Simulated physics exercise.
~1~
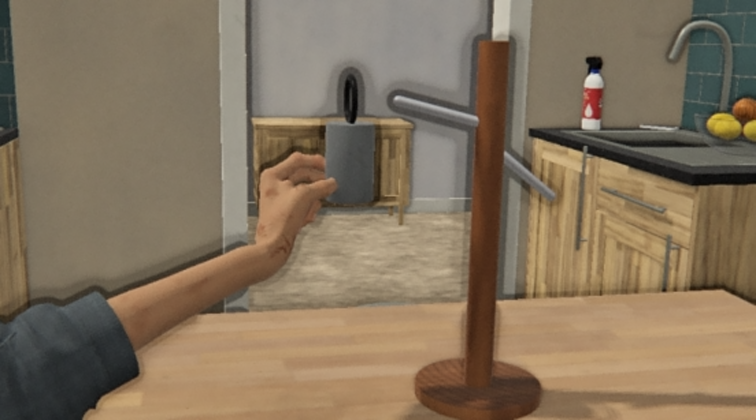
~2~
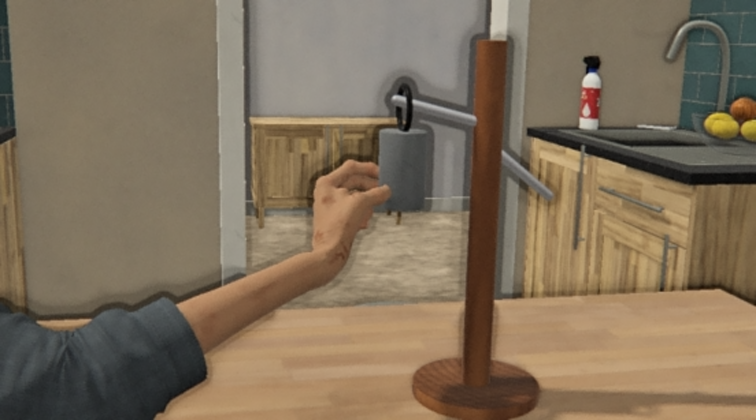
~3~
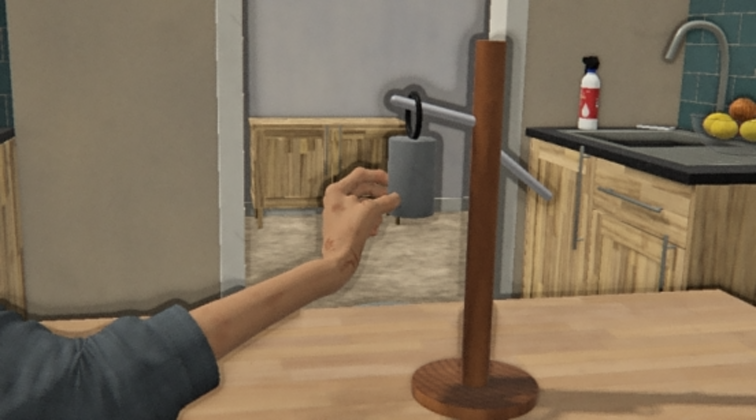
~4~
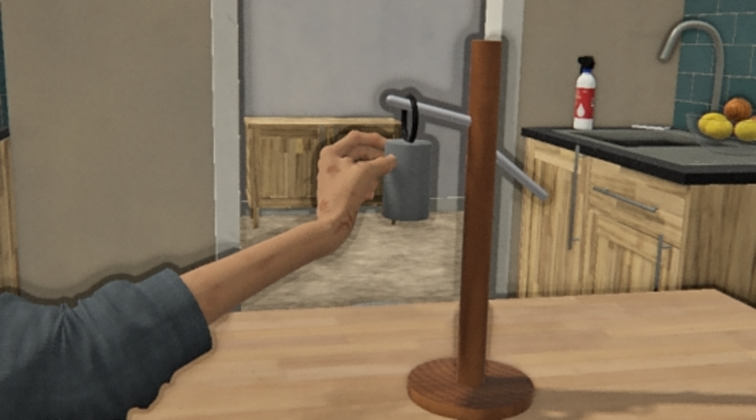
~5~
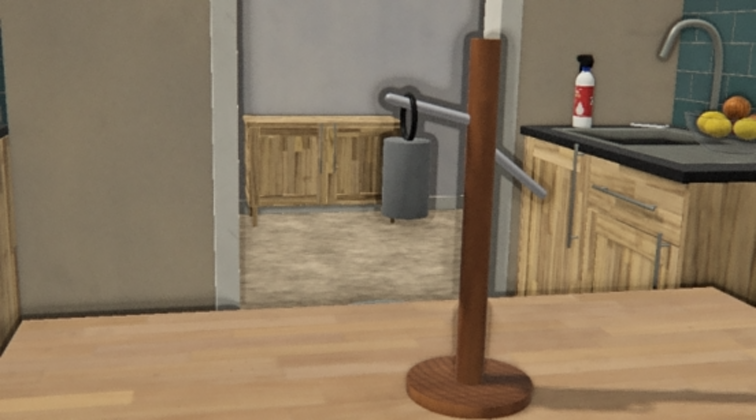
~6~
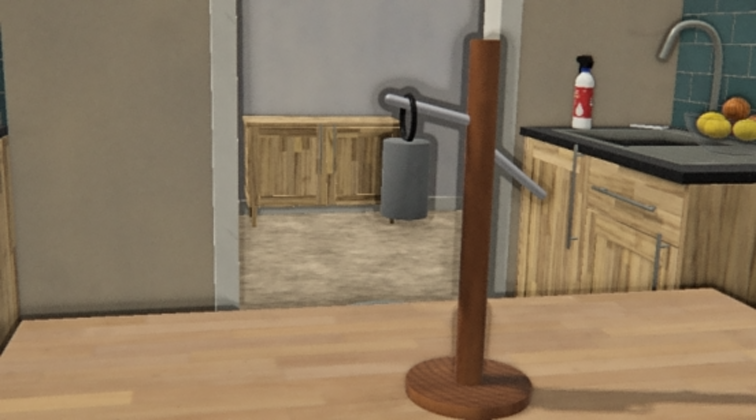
In a kitchen, a hand carried a grey lantern by its dark ring to the right and slipped it onto the metal peg of a wooden stand, then let go and drew away, and the lantern stayed hanging there.
